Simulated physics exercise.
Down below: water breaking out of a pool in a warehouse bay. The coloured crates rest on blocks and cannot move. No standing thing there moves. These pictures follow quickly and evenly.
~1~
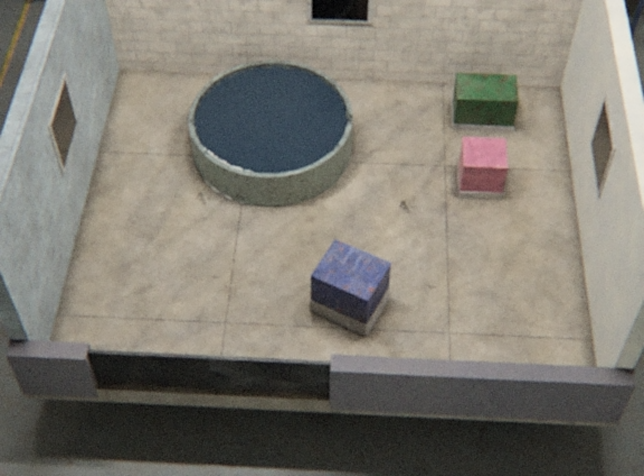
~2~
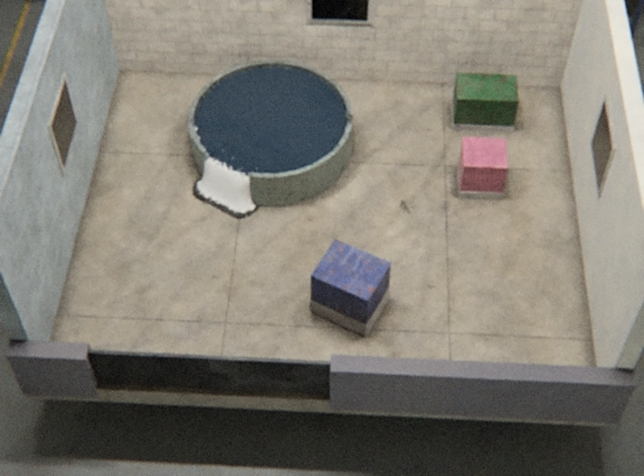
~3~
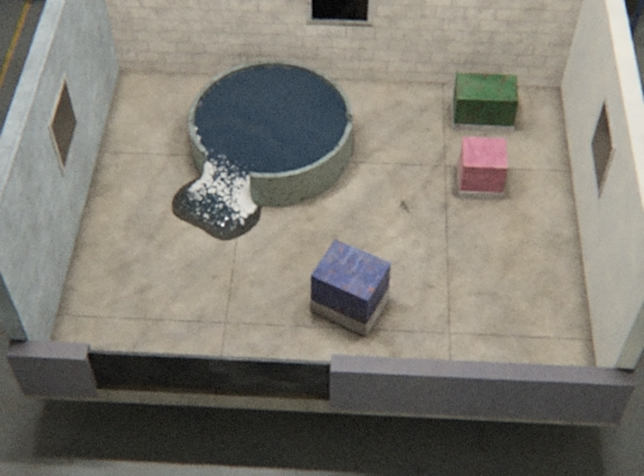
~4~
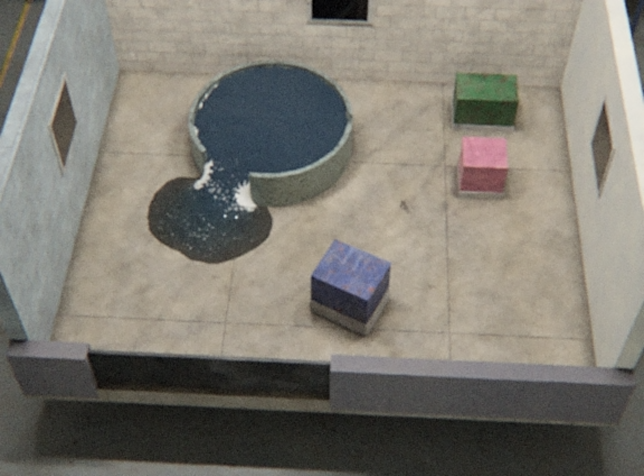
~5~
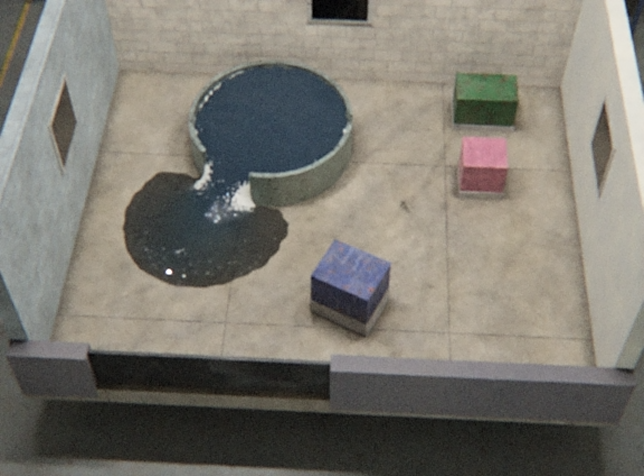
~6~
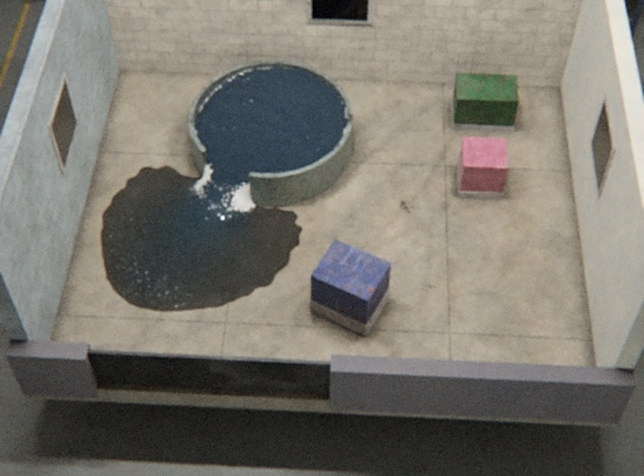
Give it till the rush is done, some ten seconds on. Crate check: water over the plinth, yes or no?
Blue crate no, pink crate no, green crate no.
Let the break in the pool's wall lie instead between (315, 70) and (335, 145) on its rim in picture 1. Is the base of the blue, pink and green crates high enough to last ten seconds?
Then blue is untouched, pink gets flooded and green gets flooded.
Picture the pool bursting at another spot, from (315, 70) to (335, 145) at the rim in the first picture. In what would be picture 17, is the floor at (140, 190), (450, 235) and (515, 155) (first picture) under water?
The first point is unwetted, the second swamped, the third swamped.
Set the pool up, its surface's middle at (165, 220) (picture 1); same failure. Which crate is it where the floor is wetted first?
Answer: The blue one.
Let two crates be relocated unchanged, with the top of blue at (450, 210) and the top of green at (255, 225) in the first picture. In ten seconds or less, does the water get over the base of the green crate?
As far as I can tell, the green crate is flooded.
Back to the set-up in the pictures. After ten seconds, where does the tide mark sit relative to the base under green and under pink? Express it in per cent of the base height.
70 %, then 50 %.
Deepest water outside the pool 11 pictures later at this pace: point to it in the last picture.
It should be roughly at (44, 370).
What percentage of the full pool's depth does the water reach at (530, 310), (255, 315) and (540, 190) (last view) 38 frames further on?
In the order asked, some 6, 16 and 0 in a hundred.
A moment on, water covers 25 % of the floor; the blue crate not reached, the pink crate not reached, the green crate not reached.
Next, water covers 30 % of the floor; the blue crate water round its plinth, the pink crate not reached, the green crate not reached.
Then, water covers 40 % of the floor; the blue crate water round its plinth, the pink crate not reached, the green crate not reached.
Later, water covers 65 % of the floor; the blue crate water round its plinth, the pink crate not reached, the green crate not reached.
In the end, water covers 95 % of the floor; the blue crate stayed above the water, the pink crate stayed above the water, the green crate stayed above the water.
